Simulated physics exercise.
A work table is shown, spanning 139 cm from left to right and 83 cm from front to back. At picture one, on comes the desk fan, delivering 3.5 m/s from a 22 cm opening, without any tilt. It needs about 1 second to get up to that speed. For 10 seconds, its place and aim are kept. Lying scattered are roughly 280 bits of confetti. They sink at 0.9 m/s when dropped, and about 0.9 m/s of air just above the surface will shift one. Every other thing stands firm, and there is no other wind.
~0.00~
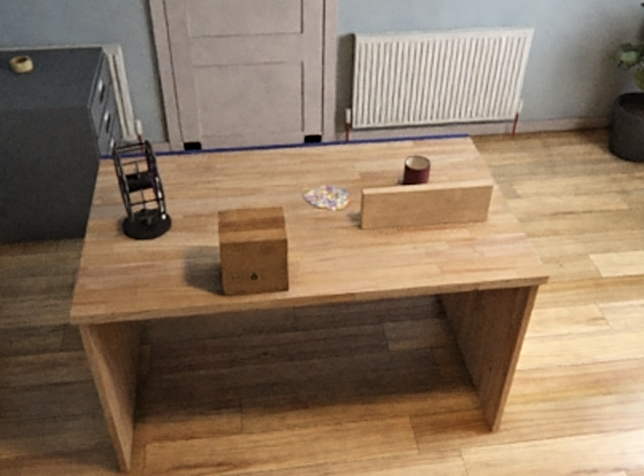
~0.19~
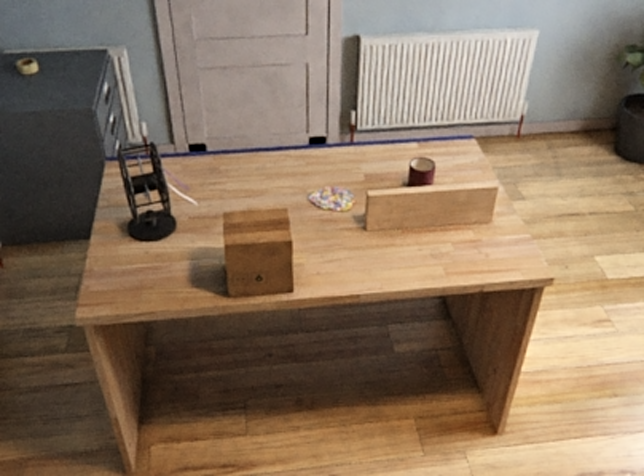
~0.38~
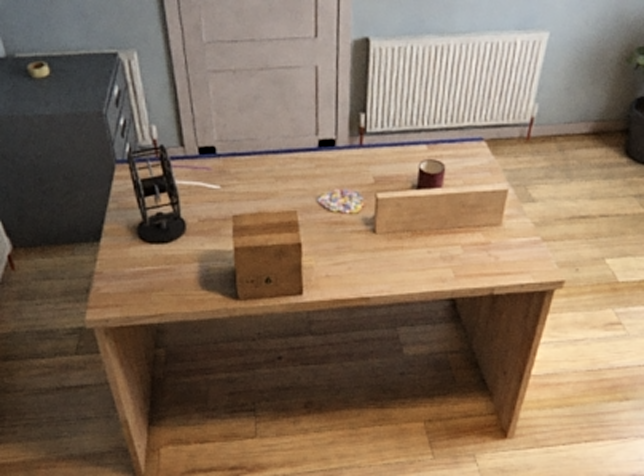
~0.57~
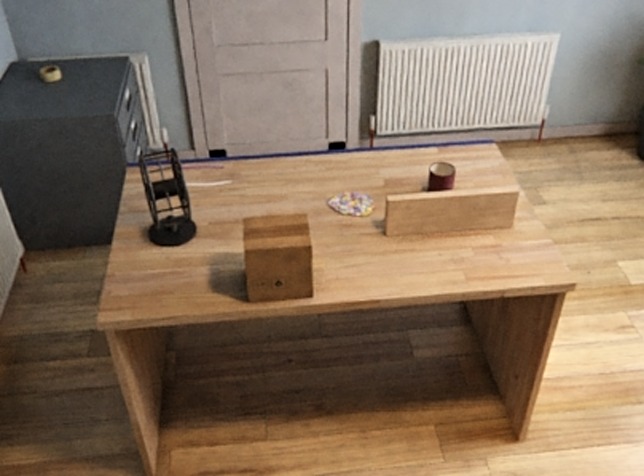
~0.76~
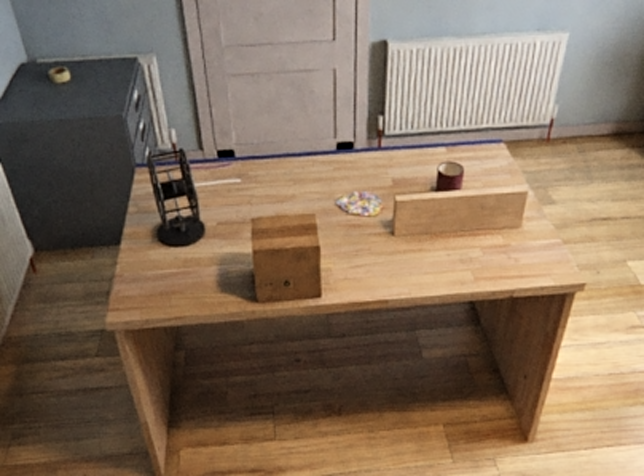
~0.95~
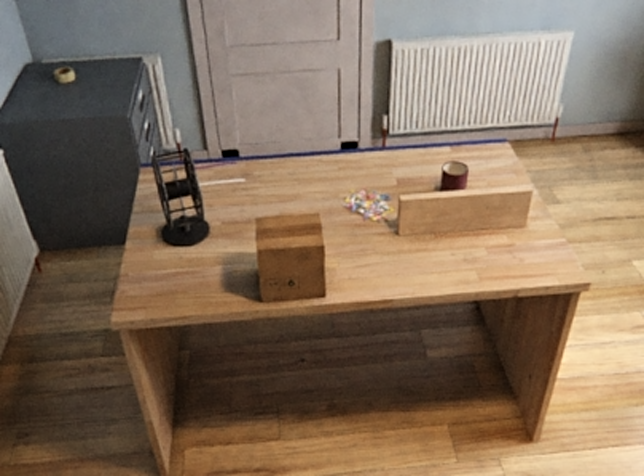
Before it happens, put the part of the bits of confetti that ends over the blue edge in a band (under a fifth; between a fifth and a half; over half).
It ends up beneath one fifth.
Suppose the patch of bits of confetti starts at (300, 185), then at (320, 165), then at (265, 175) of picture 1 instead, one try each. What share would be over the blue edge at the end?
Roughly 50 %, then 100 %, then 50 %.
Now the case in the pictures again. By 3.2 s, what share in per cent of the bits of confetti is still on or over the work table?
The remaining share is about 15 %.
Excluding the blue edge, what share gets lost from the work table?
Some 90 per cent.
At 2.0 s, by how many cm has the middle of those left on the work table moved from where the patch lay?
It comes to near 40 cm.
After 2.0 s the count stands so, 1 % are over the blue edge; the middle of those still in play is near (502, 207).
After 3.2 s the count stands so, 1 % are over the blue edge.
After 5.5 s the count stands so, 1 % are over the blue edge.
After 10.0 s, at the end, 1 % are over the blue edge.
